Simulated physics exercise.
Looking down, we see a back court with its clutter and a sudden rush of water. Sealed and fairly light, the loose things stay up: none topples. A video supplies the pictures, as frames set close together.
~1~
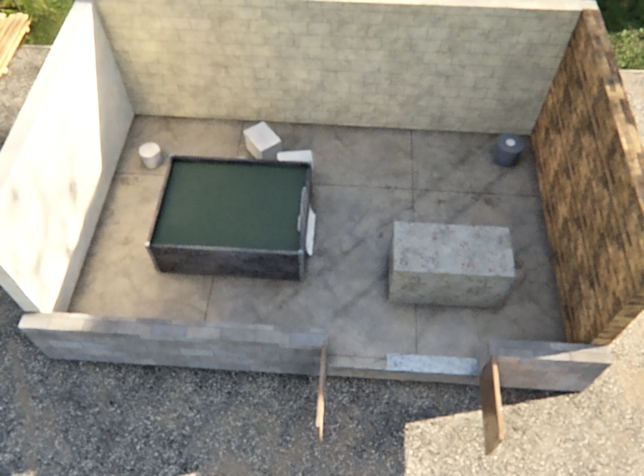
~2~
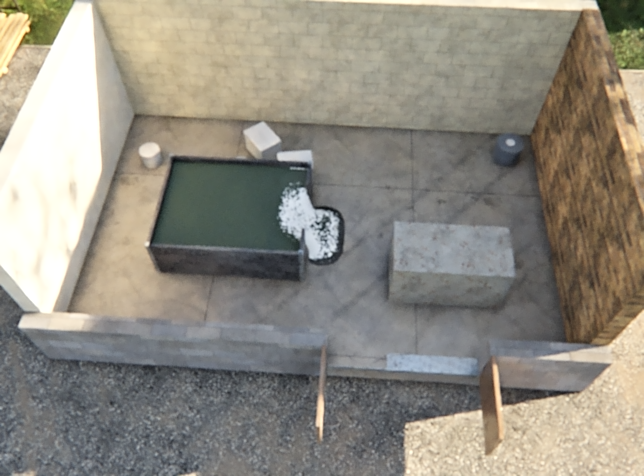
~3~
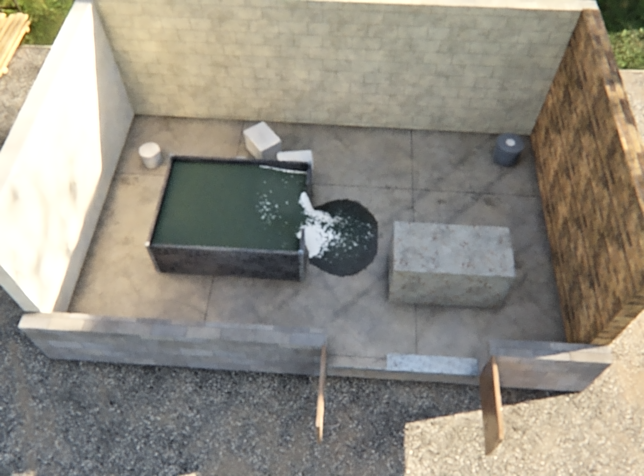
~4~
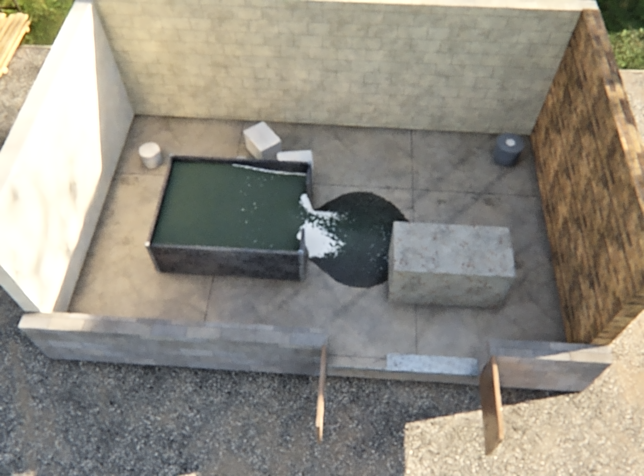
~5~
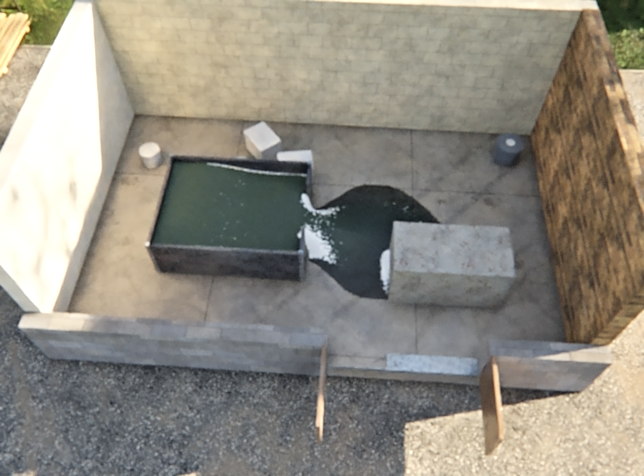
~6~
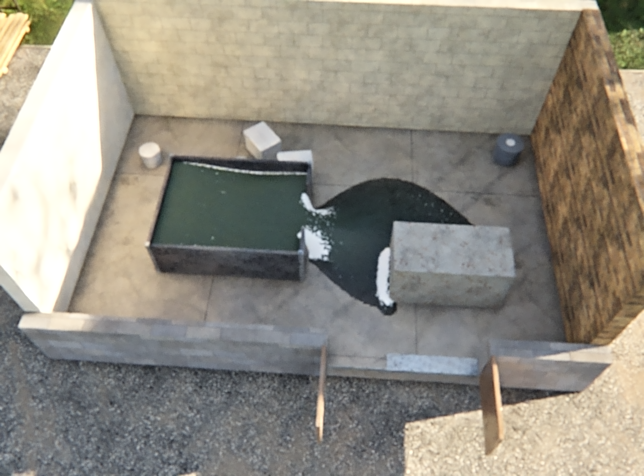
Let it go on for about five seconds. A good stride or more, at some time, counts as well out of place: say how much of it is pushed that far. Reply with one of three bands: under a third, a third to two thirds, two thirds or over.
Under a third.
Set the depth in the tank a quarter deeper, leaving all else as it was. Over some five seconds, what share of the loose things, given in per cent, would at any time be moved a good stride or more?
Near 20 per cent of the loose things.
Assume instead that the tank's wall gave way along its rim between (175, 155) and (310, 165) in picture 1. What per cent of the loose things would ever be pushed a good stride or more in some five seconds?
Near 100 in a hundred.
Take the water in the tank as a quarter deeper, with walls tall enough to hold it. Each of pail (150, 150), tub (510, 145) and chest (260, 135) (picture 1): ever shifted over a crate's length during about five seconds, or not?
Taking them as listed, the first came up short, the second did it and the third came up short.
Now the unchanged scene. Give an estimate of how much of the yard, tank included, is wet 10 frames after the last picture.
I'd call it close to 50 per cent.
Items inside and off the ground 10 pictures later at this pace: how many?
Tally: 1.
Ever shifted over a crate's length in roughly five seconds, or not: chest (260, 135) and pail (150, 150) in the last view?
As listed: Not that far, under that.
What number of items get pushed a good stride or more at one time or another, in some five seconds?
It adds up to 1.
A moment on, 0 of 5 are well off their spots; 0 afloat.
Next, 0 of 5 are well off their spots; 1 afloat.
Later, 1 of 5 are well off their spots; 1 afloat.
In the end, 1 of 5 are well off their spots, and 1 have been at some point; 1 afloat.
